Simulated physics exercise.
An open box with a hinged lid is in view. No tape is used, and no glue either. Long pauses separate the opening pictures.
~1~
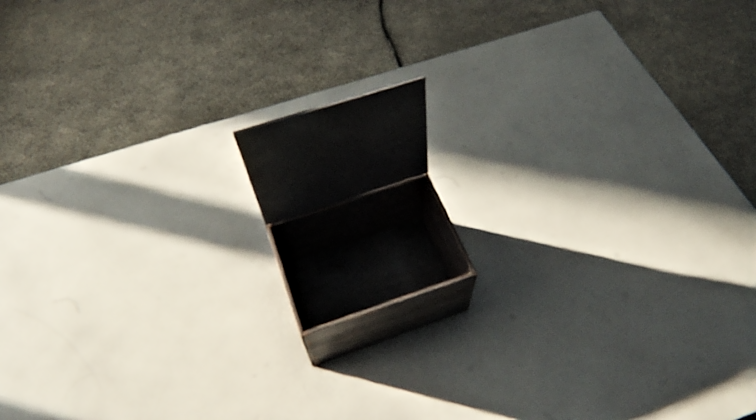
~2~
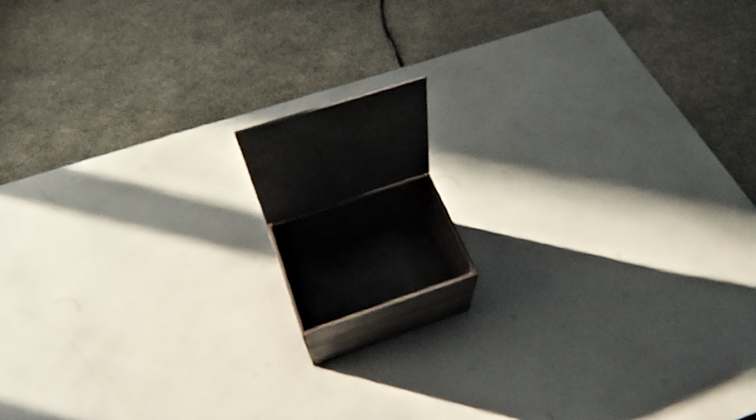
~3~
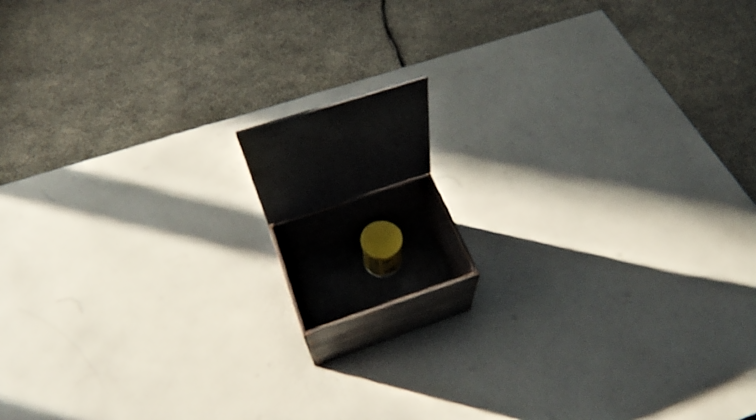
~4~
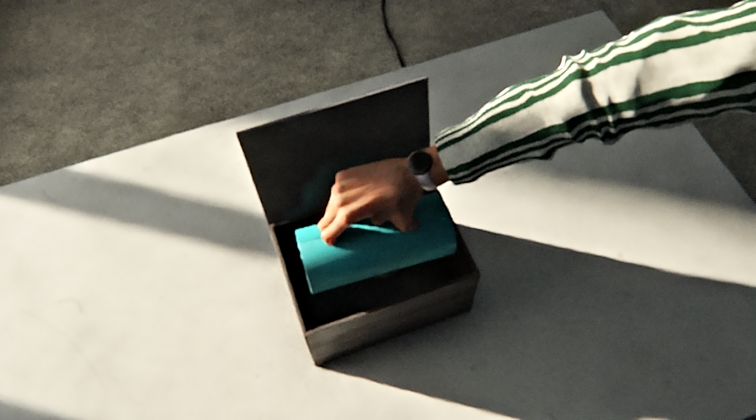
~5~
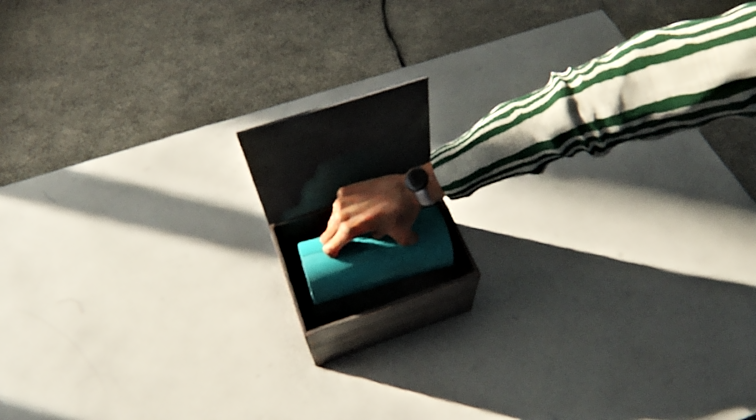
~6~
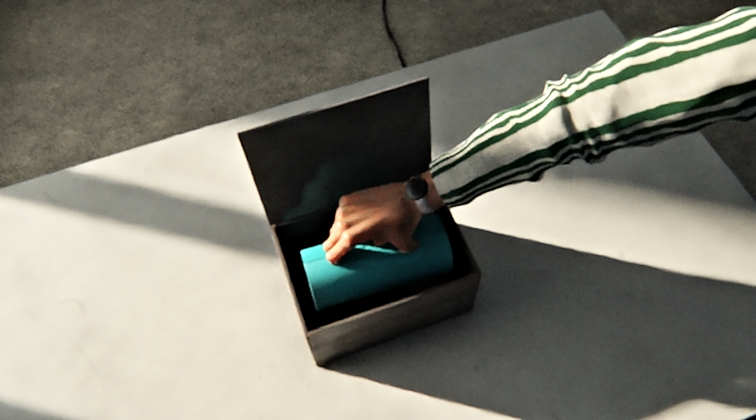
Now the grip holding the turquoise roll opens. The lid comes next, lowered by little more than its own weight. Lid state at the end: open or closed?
Closed.
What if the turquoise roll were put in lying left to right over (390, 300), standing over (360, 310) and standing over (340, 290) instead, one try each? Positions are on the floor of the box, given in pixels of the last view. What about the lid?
Try one: Closed. Try two: Not closed. Try three: Not closed.
Then, 0.40 s on from there, turquoise roll shifted about its own width near (382, 297).
Then, 1.50 s on from there, lid 66° above the rim; turquoise roll shifted about its own width near (382, 296).
Then, 1.90 s on from there, lid 41° above the rim; turquoise roll shifted about its own width near (382, 296).
Then, 2.30 s on from there, lid 11° above the rim; turquoise roll shifted about its own width near (382, 296).
In the end, lid shut; moved from the start, turquoise roll; yellow tin unmoved. At the end, from the last picture's camera, turquoise roll near (382, 296).
